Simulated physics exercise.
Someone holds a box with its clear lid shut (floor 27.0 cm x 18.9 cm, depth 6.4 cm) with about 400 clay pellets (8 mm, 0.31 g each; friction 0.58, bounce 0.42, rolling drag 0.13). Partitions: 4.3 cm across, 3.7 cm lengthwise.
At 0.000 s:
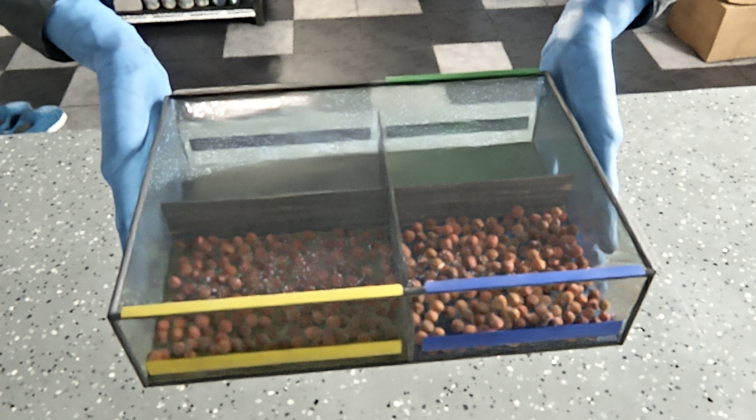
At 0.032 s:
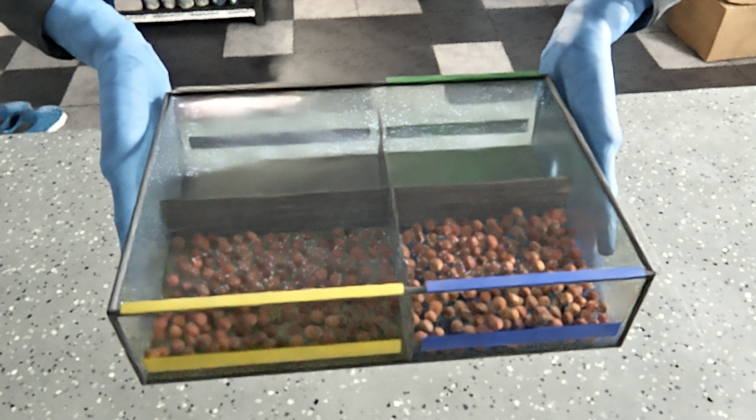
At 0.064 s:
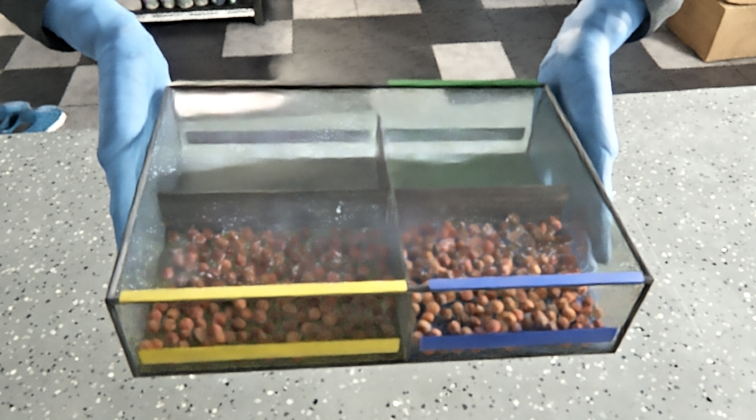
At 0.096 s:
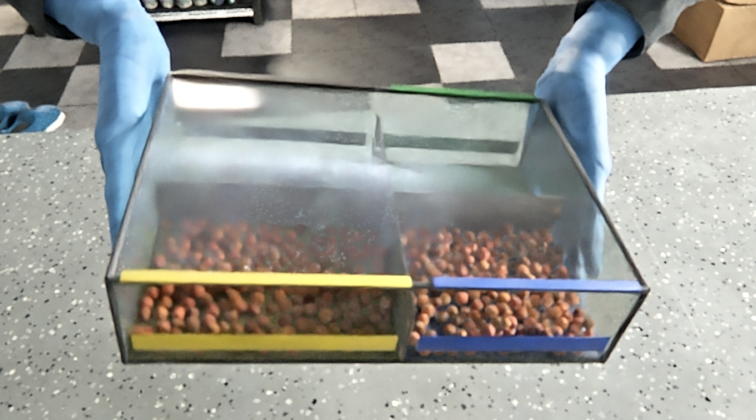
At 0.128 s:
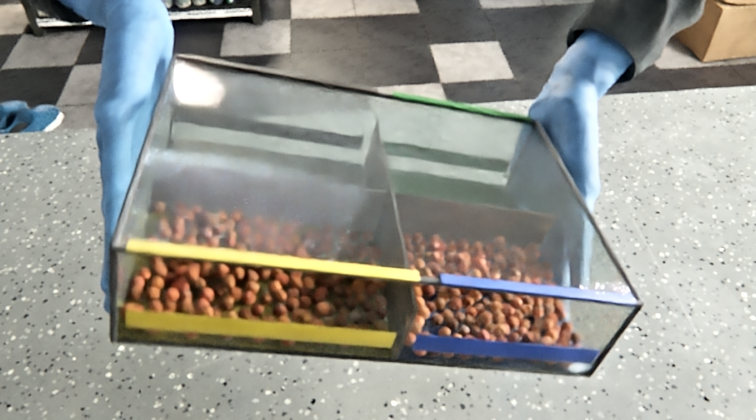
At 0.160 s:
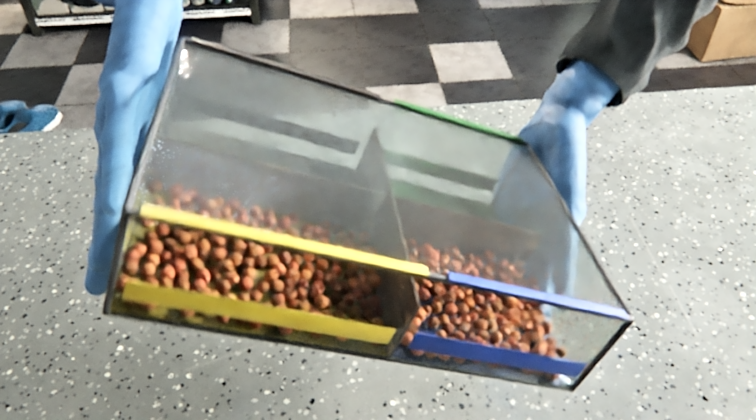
Blue-gloved hands holding a clear-lidded divided box of brown pellets, level at first, then tilting it down to the right.
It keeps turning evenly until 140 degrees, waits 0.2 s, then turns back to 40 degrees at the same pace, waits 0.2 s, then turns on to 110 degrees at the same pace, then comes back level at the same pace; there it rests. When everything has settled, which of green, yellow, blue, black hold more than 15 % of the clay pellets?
Green compartment: More, yellow compartment: Not more, blue compartment: More, black compartment: Not more.
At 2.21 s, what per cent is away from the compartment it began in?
Share outside original compartment at stated time: Approx. 60 %.
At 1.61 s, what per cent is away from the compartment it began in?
At that moment, I'd say around 60 percent.
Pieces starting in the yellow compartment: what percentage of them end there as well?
0 %, roughly.
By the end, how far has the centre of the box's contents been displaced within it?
The shift is roughly 11.0 cm.
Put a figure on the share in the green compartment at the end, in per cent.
Roughly 45 %.
Then, at 0.95 s, tilt 138 degrees; green 35 %, blue 65 %; middle of all pieces near (299, 352).
Then, at 1.61 s, tilt 40 degrees; green 50 %, blue 50 %; middle of all pieces near (493, 275).
Then, at 2.21 s, tilt 88 degrees; green 50 %, blue 50 %; middle of all pieces near (380, 346).
Then, at 2.79 s, tilt 0 degrees; green 50 %, blue 50 %; middle of all pieces near (538, 198).
At rest (3.5 s), green 45 %, yellow 0 %, blue 50 %, black 0 %.
